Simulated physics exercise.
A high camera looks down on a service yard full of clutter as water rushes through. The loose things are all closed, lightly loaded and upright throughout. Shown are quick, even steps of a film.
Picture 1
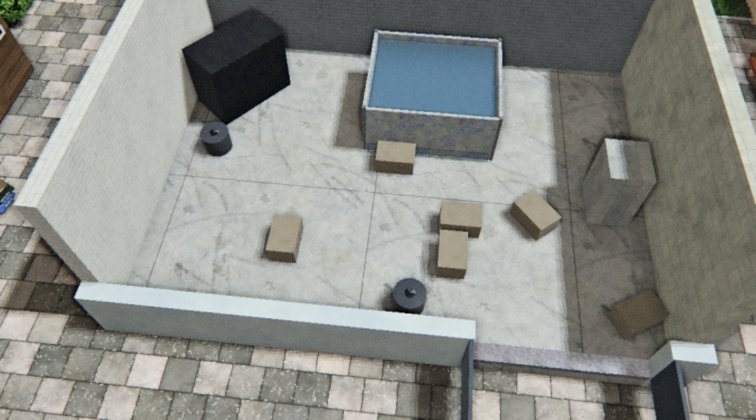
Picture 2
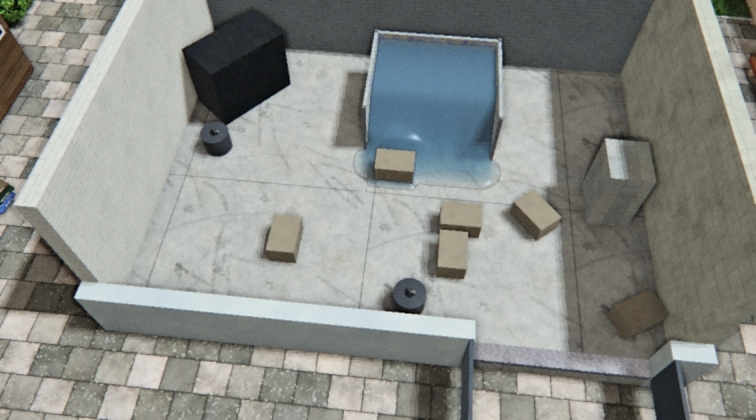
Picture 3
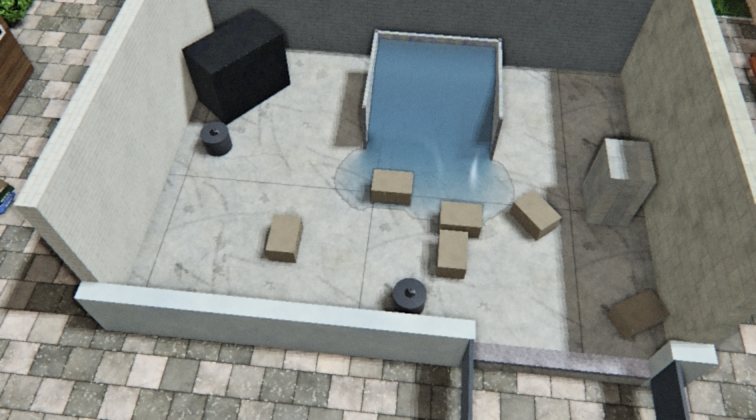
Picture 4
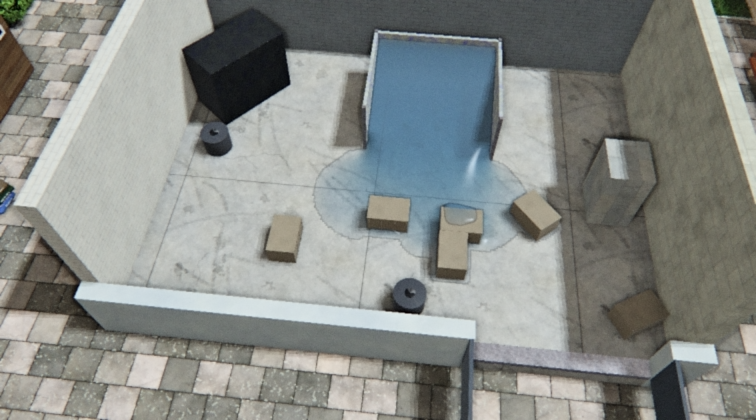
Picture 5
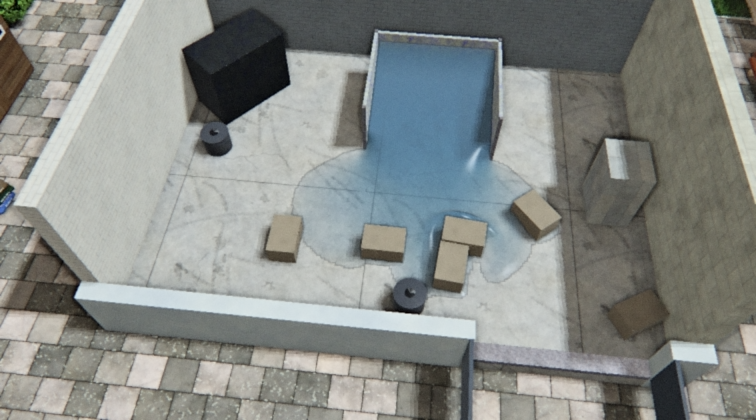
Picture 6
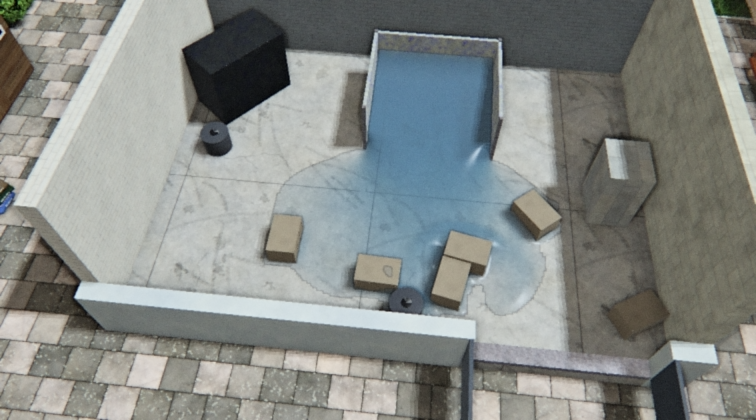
Water pouring from an open-fronted tank in a walled yard, spreading across the pale floor and pushing several tan boxes forward.
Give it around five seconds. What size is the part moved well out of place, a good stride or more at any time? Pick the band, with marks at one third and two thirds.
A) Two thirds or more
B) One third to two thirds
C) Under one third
The answer is A.
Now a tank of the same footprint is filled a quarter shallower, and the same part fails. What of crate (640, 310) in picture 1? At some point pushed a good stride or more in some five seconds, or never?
My call: Never so far.
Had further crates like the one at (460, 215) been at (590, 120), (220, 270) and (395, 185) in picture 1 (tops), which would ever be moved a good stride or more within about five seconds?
Item by item: Remains in place, goes the distance, goes the distance.
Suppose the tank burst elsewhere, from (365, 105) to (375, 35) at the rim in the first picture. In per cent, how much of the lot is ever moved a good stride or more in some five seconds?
Result: Close to 50 %.
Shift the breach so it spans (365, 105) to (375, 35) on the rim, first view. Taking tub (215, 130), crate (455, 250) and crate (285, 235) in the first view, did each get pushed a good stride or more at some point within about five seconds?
First covers that distance, second covers that distance, third covers that distance.
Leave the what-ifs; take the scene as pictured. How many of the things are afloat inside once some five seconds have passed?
Well, I'd say 2.
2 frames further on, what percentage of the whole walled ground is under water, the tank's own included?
Estimate: Near 45 %.
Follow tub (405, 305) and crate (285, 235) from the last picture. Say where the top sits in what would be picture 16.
Close to pixel (350, 286) and pixel (188, 258).
A moment on, 3 of 8 are well off their spots; 1 afloat.
Next, 6 of 8 are well off their spots; 3 afloat.
Later, 6 of 8 are well off their spots; 4 afloat.
In the end, 7 of 8 are well off their spots, and 7 have been at some point; 2 afloat.
